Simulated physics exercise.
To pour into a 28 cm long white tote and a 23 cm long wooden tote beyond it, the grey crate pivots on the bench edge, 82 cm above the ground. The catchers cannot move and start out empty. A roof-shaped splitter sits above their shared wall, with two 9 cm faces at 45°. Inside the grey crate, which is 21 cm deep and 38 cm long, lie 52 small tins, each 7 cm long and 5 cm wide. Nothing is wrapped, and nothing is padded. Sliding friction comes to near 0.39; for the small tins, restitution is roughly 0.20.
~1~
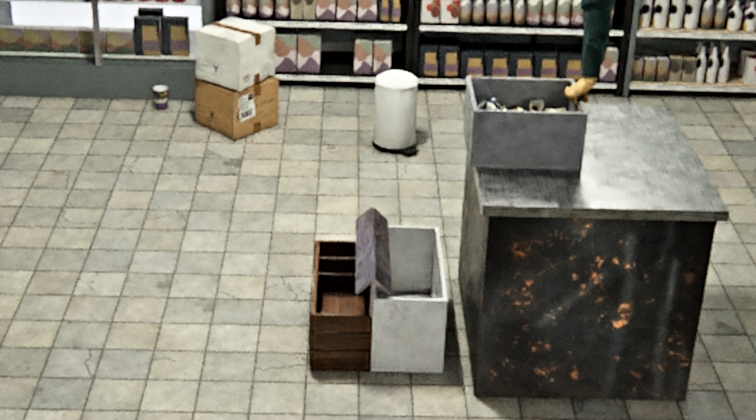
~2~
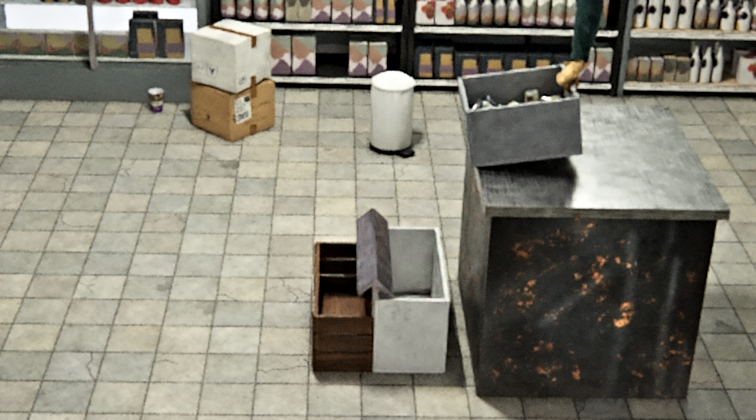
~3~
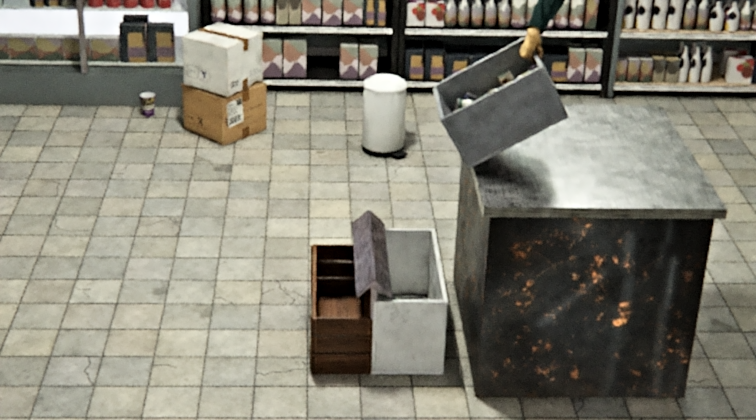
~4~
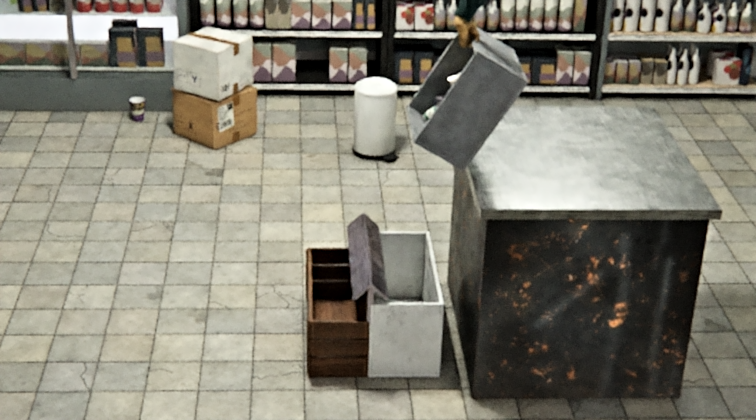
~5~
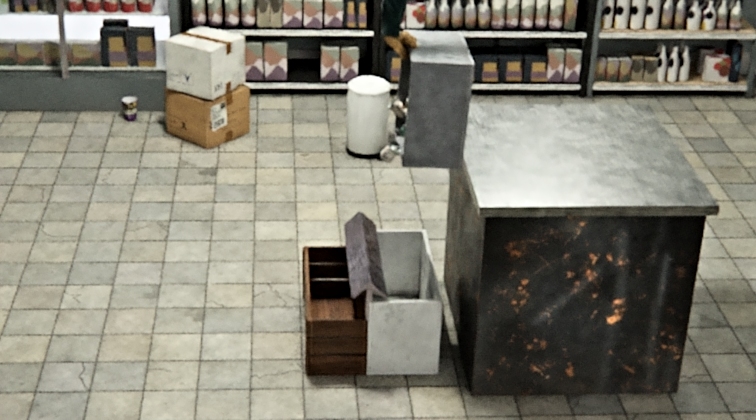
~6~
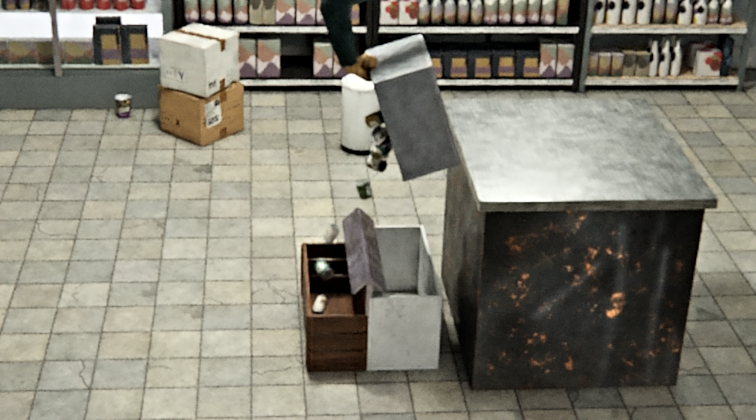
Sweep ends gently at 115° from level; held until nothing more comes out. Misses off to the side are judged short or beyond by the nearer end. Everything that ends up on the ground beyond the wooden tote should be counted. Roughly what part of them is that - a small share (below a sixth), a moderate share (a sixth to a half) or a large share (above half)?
It is a moderate share, a sixth to a half.
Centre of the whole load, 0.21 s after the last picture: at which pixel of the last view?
The middle of the load sits near (390, 154).
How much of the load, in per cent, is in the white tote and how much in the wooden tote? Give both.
Approx. 15 % / 60 %.
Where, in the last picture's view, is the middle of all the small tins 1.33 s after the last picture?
The middle lies close to (330, 324).
Then, 0.21 s after the last picture, tilt 115°; 26 still in the grey crate, 5 in the wooden tote and 21 in the air.
Then, 0.48 s after the last picture, tilt 115°; 6 still in the grey crate, 1 in the white tote, 13 in the wooden tote, 4 on the ground beyond the wooden tote and 28 in the air.
Then, 0.85 s after the last picture, tilt 115°; 3 in the white tote, 27 in the wooden tote, 12 on the ground beyond the wooden tote and 10 in the air.
When it is over (1.33 s after the last picture), 7 in the white tote, 31 in the wooden tote and 14 on the ground beyond the wooden tote. Asked share, 14 of 52, 27 per cent.
